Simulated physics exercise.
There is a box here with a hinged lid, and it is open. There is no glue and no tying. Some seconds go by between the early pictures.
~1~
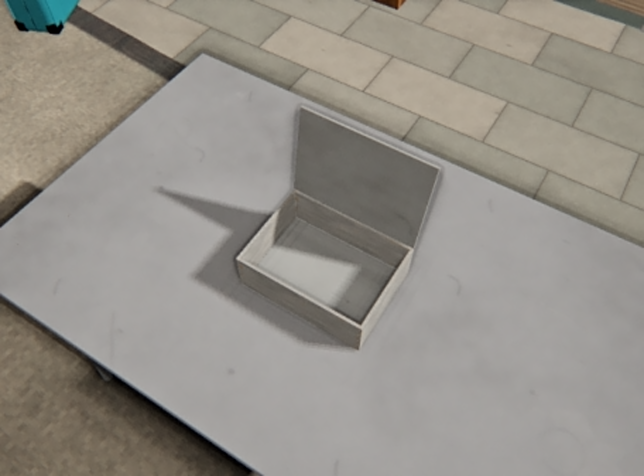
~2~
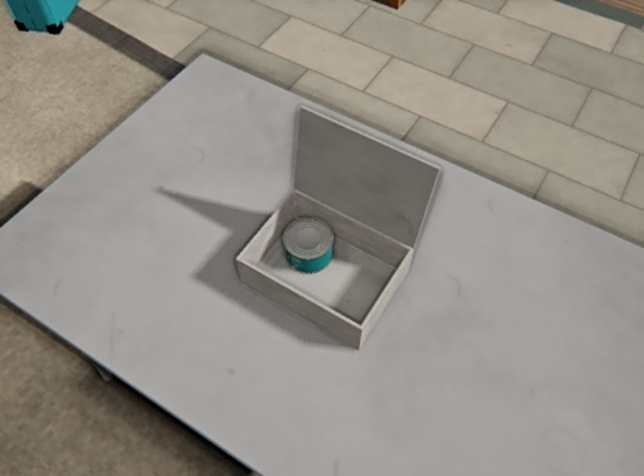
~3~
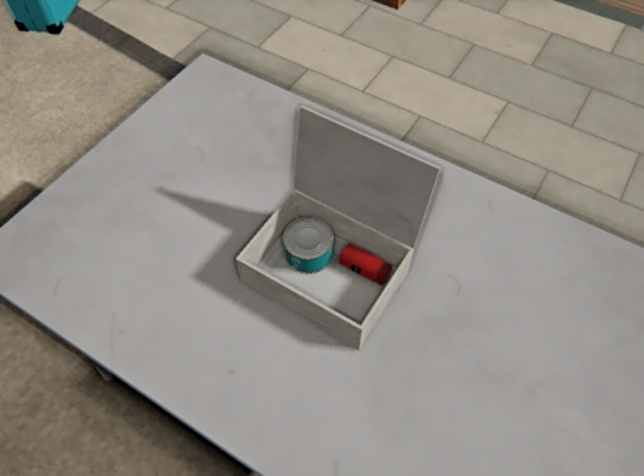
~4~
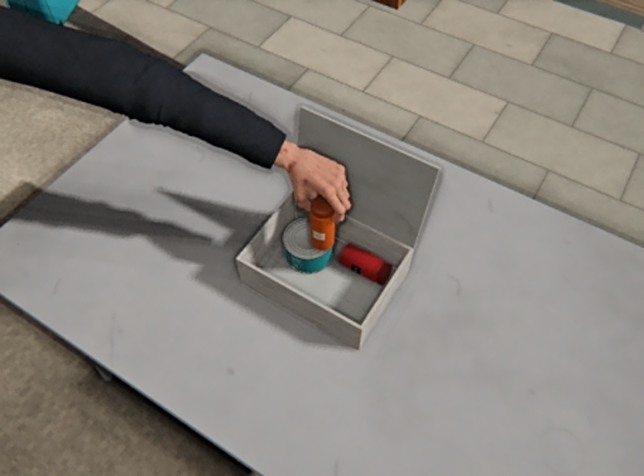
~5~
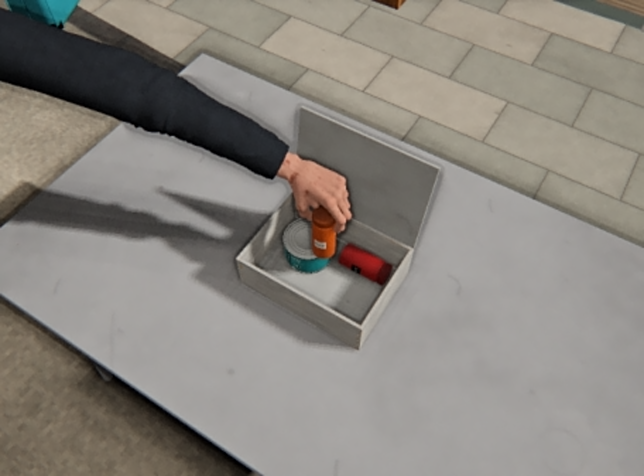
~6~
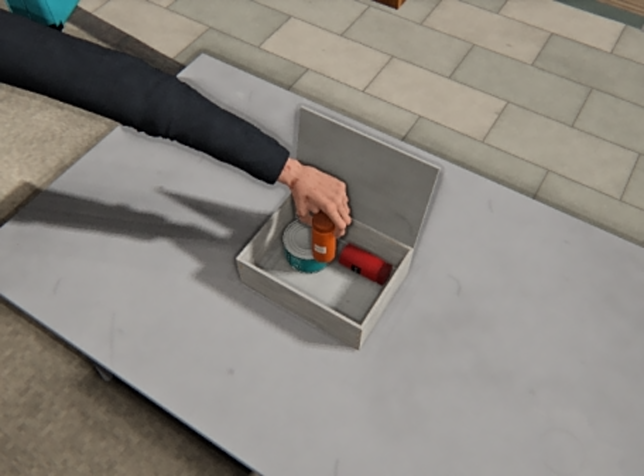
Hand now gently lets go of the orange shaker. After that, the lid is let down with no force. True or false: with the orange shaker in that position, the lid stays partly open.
False, the lid closes.
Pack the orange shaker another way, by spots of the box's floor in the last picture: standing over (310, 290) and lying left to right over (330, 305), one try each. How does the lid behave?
First time round it won't go down, and second time round it drops into place.
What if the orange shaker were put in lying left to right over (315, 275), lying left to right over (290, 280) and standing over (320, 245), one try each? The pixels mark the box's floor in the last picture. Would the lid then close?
So: First shut tight, second shut tight, third open.
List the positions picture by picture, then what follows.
The last thing is not in view yet, in the first picture.
The last thing is not in view yet; turquoise tub (309, 246), in the second picture.
The last thing is not in view yet; turquoise tub (309, 246), in the third picture.
Coming down; orange shaker (323, 223); turquoise tub (309, 246), in the fourth picture.
Coming down; orange shaker (324, 233); turquoise tub (309, 246), in the fifth picture.
Put in, still held; orange shaker (324, 237); turquoise tub (309, 246), in the sixth picture.
Then, 0.70 s later than the last frame, orange shaker on its side near (352, 292).
Then, 1.50 s later than the last frame, lid 65° above the rim; orange shaker on its side near (341, 301).
Then, 2.00 s later than the last frame, lid 19° above the rim; orange shaker on its side near (338, 303).
When it is over, lid shut; lying over in the box, orange shaker; the other 2 as before. End places, in pixels of the last picture, orange shaker near (337, 304).
